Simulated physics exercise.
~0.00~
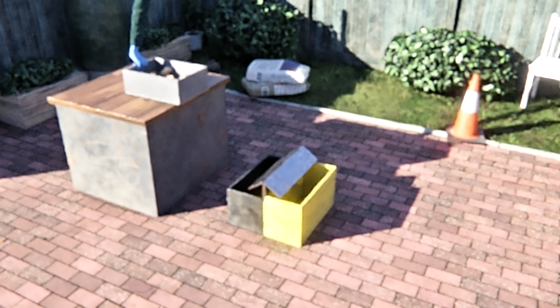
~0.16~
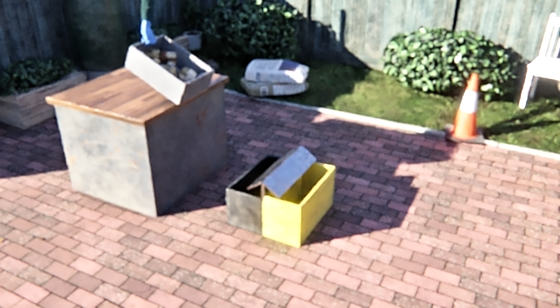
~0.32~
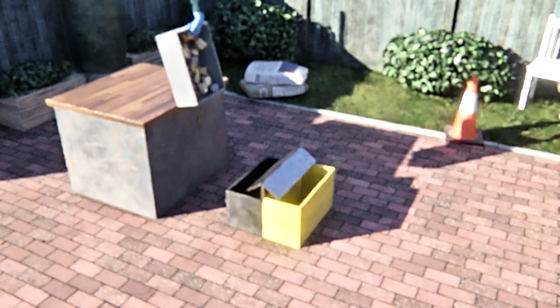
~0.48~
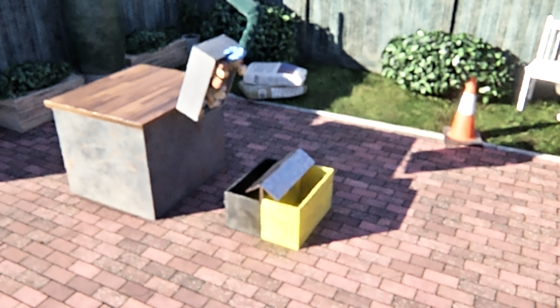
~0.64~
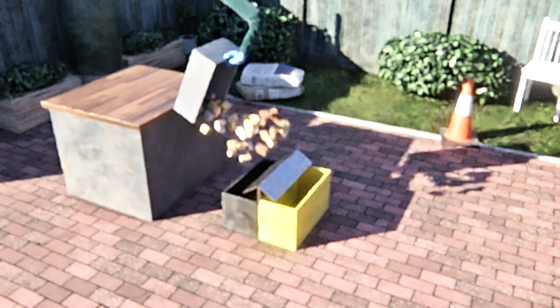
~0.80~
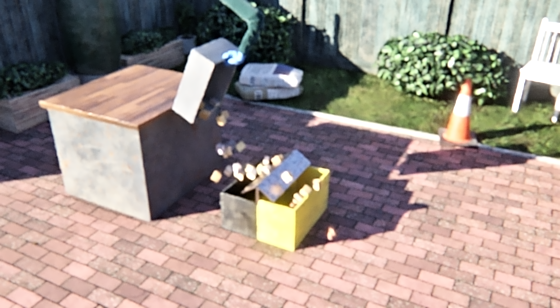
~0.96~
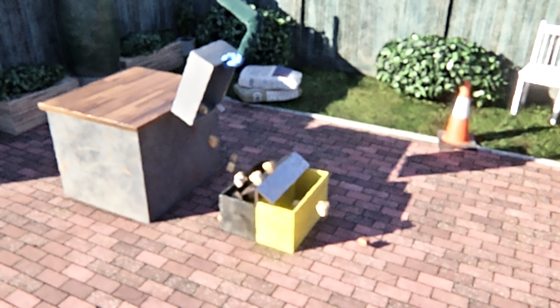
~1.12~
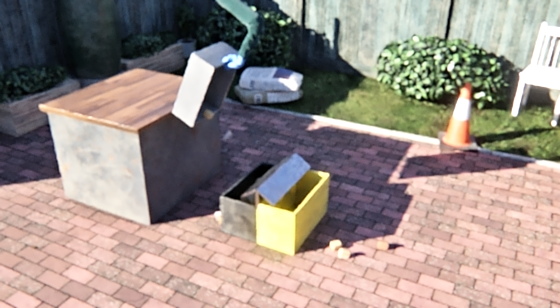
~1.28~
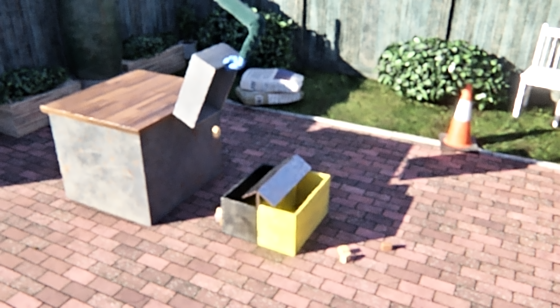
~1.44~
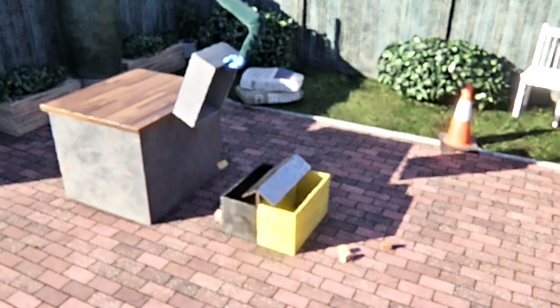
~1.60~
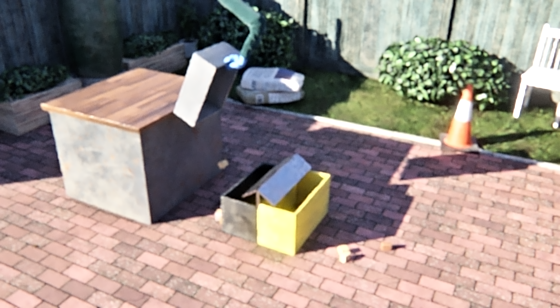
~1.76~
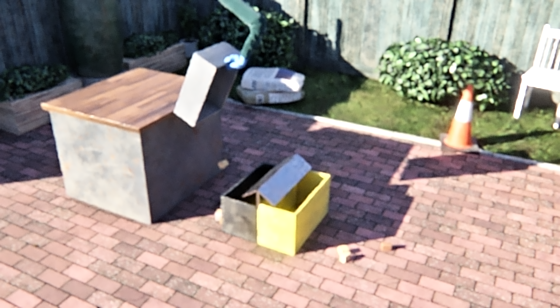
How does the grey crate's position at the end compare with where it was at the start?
At the start the grey crate sits level on the wooden top of the bench. By the end it is farther to the right, hanging steeply tipped over the bench's right edge.
